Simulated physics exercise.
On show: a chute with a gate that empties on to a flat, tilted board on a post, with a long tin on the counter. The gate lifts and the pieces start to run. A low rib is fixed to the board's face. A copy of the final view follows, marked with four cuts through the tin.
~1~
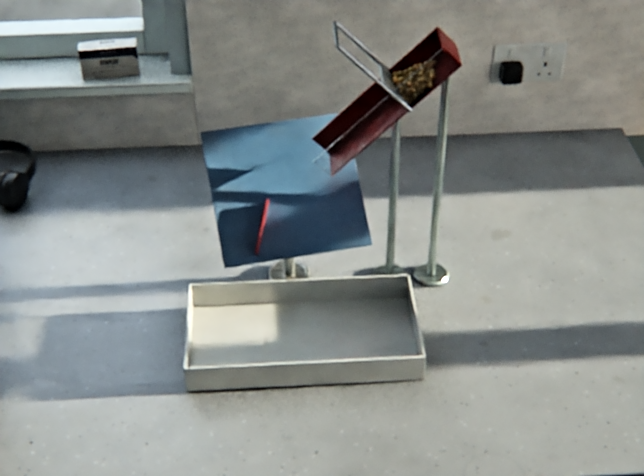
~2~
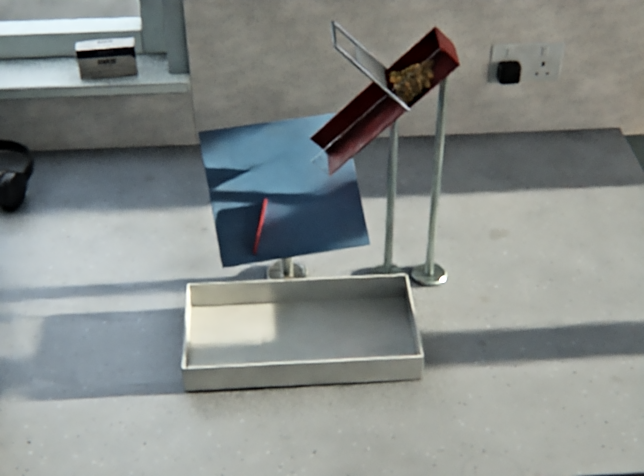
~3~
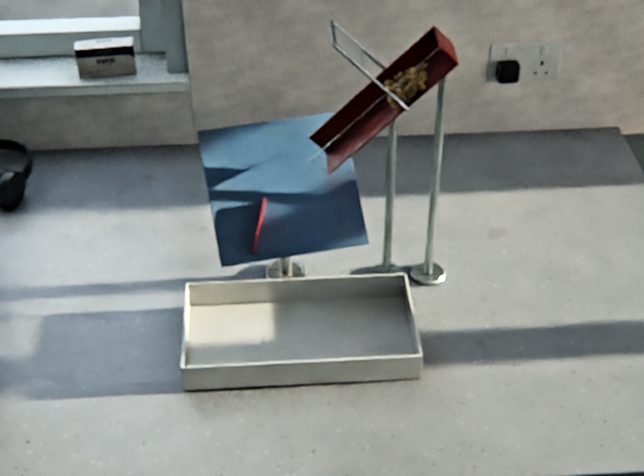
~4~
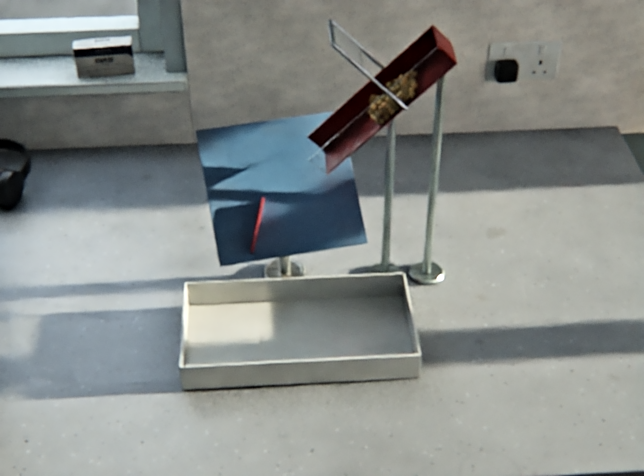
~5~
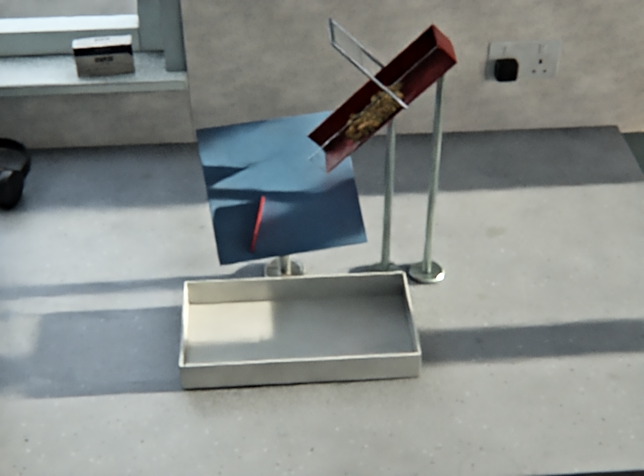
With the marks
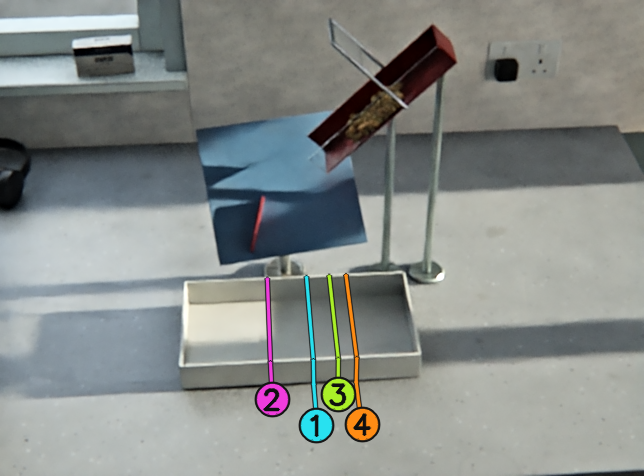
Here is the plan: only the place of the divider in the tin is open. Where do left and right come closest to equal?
Use line 2.
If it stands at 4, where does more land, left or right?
Left.
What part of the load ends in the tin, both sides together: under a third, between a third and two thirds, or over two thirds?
Over two thirds.
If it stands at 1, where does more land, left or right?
More lands on the left.
On the marked copy, line 1 crosses the front rim at (313, 359); line 2 crosses the front rim at (270, 361); line 3 crosses the front rim at (338, 358); line 4 crosses the front rim at (356, 357).
With 1, of what is caught, nearly all on the left of the divider, a small part on the right.
With 2, of what is caught, about half on the left of the divider, about half on the right.
With 3, of what is caught, nearly all on the left of the divider, a stray few on the right.
With 4, of what is caught, all on the left of the divider, none on the right.
